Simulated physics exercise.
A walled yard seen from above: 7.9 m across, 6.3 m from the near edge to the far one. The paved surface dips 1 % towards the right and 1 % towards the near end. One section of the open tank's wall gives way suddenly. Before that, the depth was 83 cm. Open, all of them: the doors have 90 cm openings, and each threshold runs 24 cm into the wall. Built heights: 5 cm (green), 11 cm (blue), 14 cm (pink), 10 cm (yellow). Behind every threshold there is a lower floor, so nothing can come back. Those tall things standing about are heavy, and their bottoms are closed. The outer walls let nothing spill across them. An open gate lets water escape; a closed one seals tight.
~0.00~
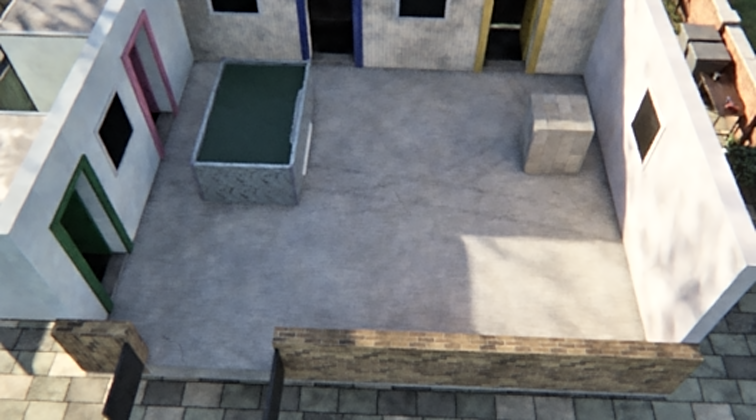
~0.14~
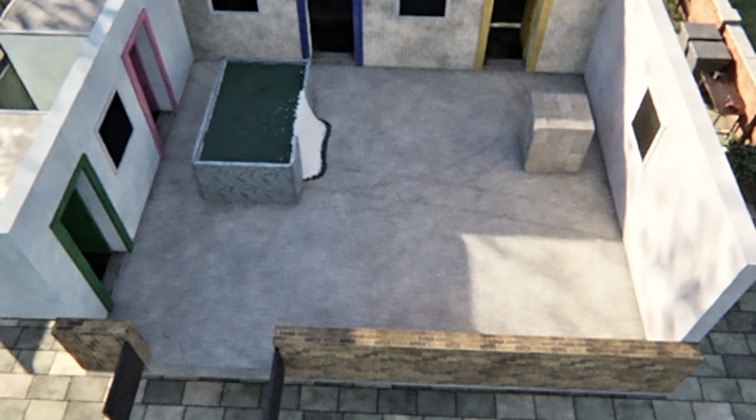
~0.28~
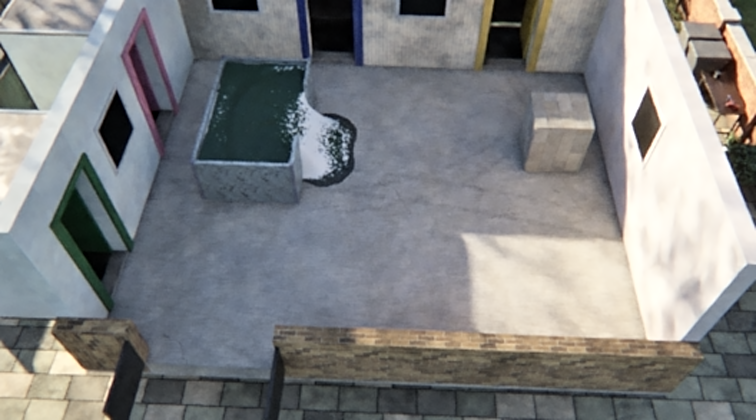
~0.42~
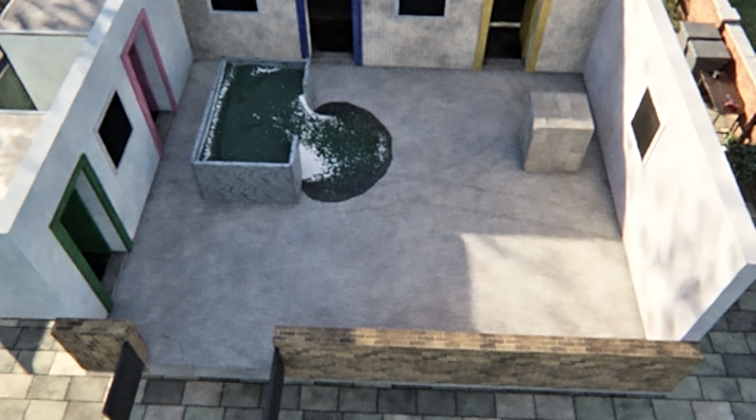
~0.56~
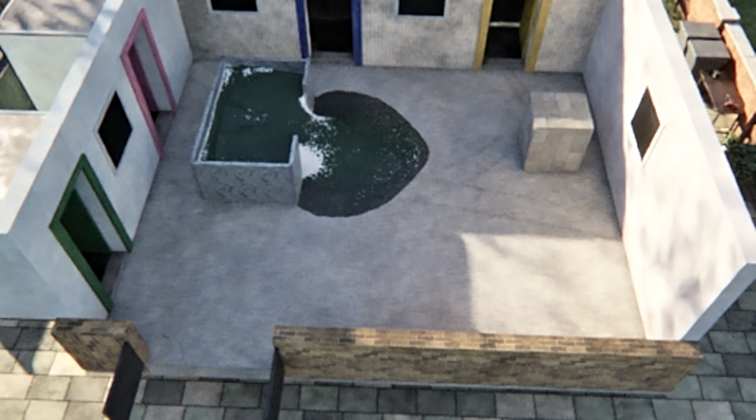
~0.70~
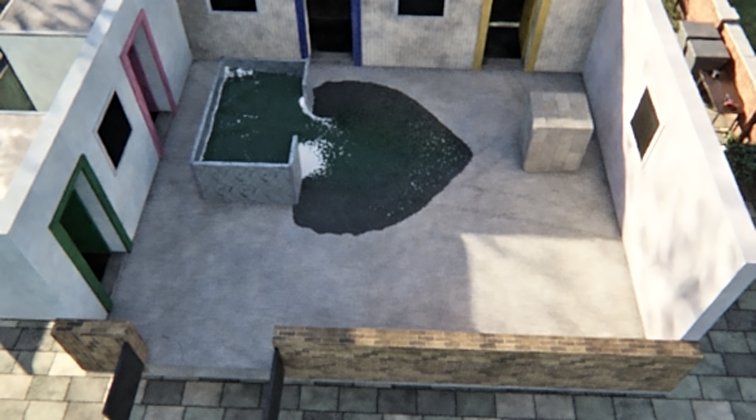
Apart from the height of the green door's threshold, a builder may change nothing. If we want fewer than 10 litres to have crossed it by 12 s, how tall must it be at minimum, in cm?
It needs to be roughly 8 cm tall.
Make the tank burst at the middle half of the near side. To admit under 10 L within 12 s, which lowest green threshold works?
With that break, close to 14.0 cm.
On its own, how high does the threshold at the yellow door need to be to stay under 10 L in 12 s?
Yellow door, minimum about 14.5 cm.
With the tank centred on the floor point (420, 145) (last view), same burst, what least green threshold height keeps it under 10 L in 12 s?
Close to 7.5 cm would do it.
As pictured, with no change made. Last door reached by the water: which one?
Last in order comes the pink door.
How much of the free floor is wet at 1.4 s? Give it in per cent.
Roughly 40 percent.
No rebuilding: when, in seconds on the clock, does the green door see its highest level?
It peaks around 9.0 s.
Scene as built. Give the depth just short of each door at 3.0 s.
Door by door in centimetres - green 0, blue 1, pink 0, yellow 10.
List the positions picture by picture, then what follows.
The first frame shows still water, 83 cm deep, in the open tank at (255, 112); the green door at (97, 241) is dry.
In the second frame, the gap is at (302, 133), the front 0.3 m out at (319, 174); the back of the open tank holds 83 cm.
In the third frame, water pours out at (303, 135) and has run 0.8 m, to (347, 169); about 14 cm deep outside, 78 cm at the back.
In the fourth frame, the gap is at (302, 136), the front 1.5 m out at (388, 156); the back of the open tank holds 71 cm.
In the fifth frame, the front is at (425, 152), 2.2 m from the gap at (302, 136); 4.7 m2 of floor is wet, 72 cm left at the back.
In the sixth frame, the gap is at (301, 136), the front 2.9 m out at (465, 159); the back of the open tank holds 71 cm; 3.0 m in a straight line remain to the green door at (97, 240).
After 1.4 s water covers 40 % of the floor, deepest (39 cm) near (315, 148); it has not reached the green door.
After 3.0 s water covers 55 % of the floor, deepest (40 cm) near (644, 368); it has not reached the green door.
After 12.0 s water covers 100 % of the floor, deepest (14 cm) near (618, 367); 7 cm at the green door, 39 litres in over its 5 cm threshold.
At the green door as built, the water arrived by 8.1 s and peaked near 12 cm at 9.2 s.
Run again over the same 12 s with other heights there, 22 litres in over 6.5 cm, 3 litres over 10 cm. The limit of 10 litres is kept from about 8 cm up.
